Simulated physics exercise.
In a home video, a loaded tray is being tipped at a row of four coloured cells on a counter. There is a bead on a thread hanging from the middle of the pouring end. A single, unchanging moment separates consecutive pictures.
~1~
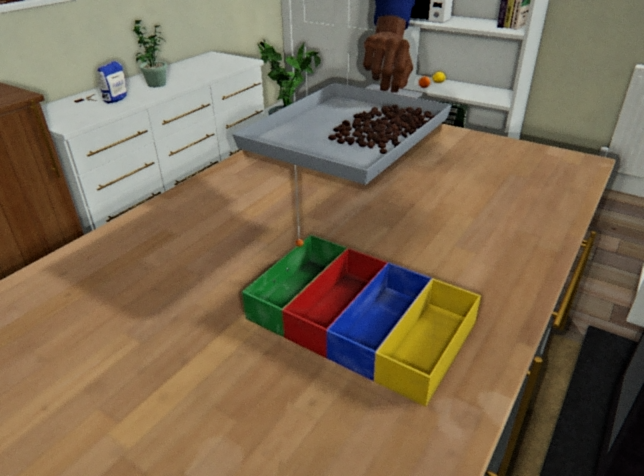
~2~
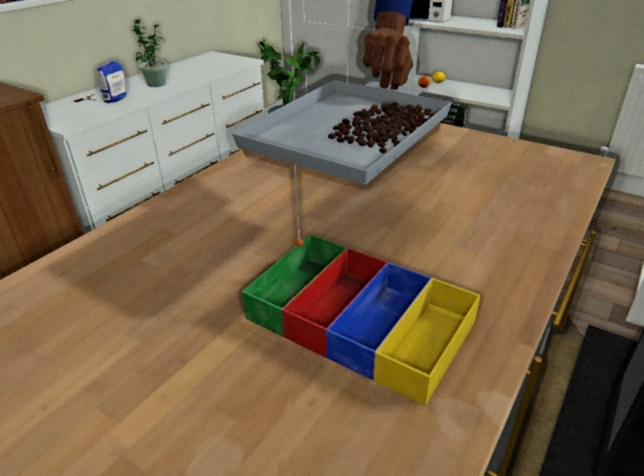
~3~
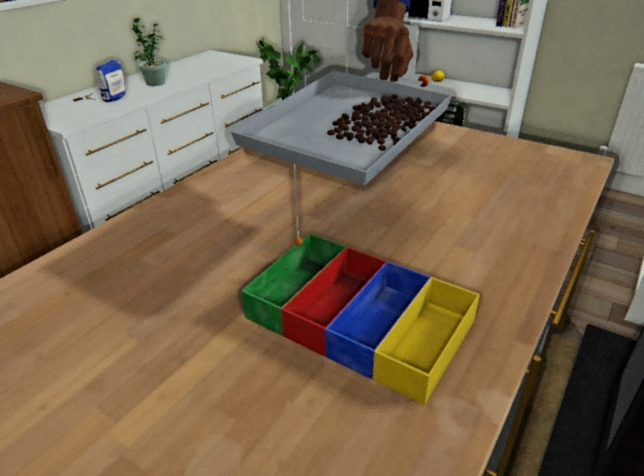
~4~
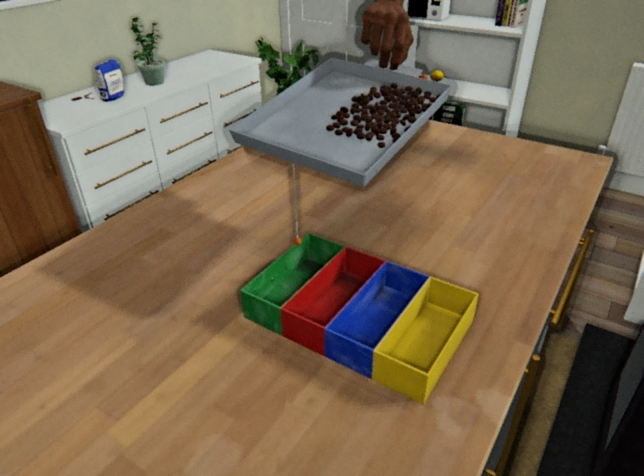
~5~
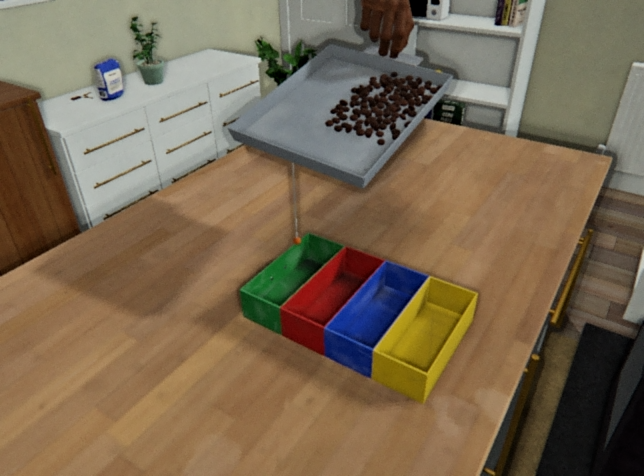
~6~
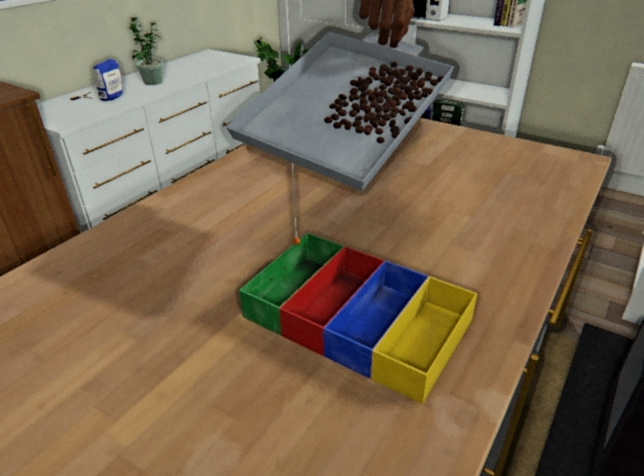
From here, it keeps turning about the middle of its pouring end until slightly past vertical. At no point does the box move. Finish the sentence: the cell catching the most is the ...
... Red cell.
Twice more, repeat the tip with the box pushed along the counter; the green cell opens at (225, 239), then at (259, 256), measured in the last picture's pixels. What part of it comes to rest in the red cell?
Trial 1 around 0 percent, trial 2 around 10 percent.
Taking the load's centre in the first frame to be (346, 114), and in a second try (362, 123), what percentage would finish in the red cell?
You'd get near 70 percent first and near 80 percent next.
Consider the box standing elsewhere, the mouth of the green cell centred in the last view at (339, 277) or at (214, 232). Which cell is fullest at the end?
It would be the green cell the first time and the yellow one the second time.
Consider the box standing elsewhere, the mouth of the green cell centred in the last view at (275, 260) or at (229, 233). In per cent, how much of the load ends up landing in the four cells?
Roughly 100 per cent, then roughly 90 per cent.
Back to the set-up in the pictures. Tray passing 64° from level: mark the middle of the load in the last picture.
Look about (349, 169) in the last picture.
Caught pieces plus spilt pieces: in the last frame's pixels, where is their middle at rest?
Resting centre, last picture - approx. (341, 305).
Just after the last frame, tray tipped steeply; almost all on the tray; about a tenth falling or outside the box.
A moment on, tray tipped past a quarter turn; roughly a quarter on the tray; roughly half in the red cell; about a tenth in the blue cell; about a tenth in the green cell; about a tenth falling or outside the box.
Further on, tray tipped past a quarter turn; the larger part in the red cell; about a tenth in the blue cell; about a tenth in the green cell.
When it is over, tray tipped past a quarter turn; the larger part in the red cell; about a tenth in the blue cell; about a tenth in the green cell; not one in the yellow cell.
